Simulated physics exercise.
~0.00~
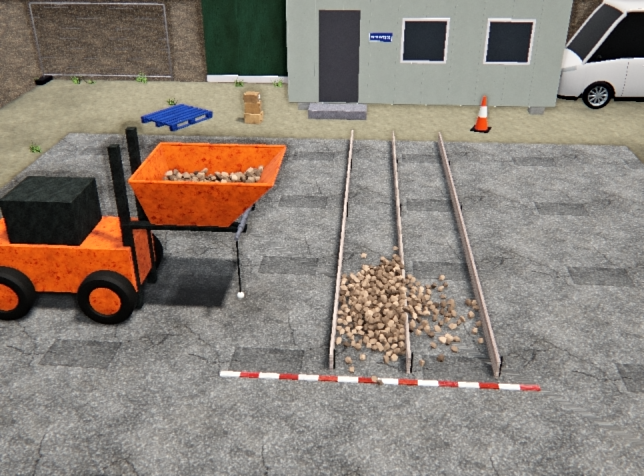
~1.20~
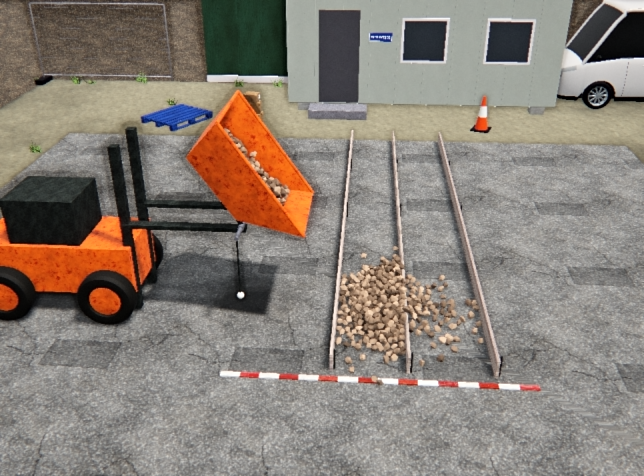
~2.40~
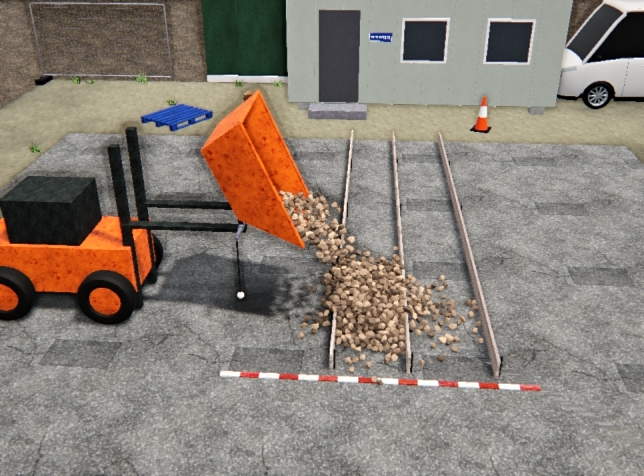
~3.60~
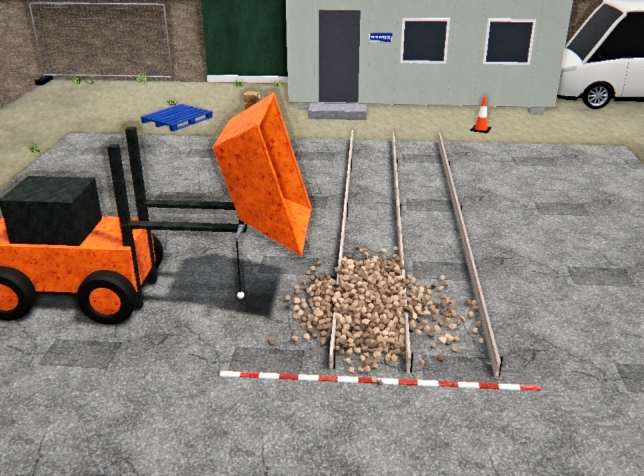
At the start, an orange forklift on the left holds up a skip of brownish stones, while a heap of similar stones already lies among three long boards on the grey paving. The skip tips forward to the right, at first keeping its stones inside. As it tilts more steeply, the stones pour over its lower edge and land on the left side of the heap. Some settle short of the nearest board, and most of the rest join the pile in the near bay. At the end, the skip hangs steeply tipped and looks emptied above a wider heap, with the far bay looking little changed.
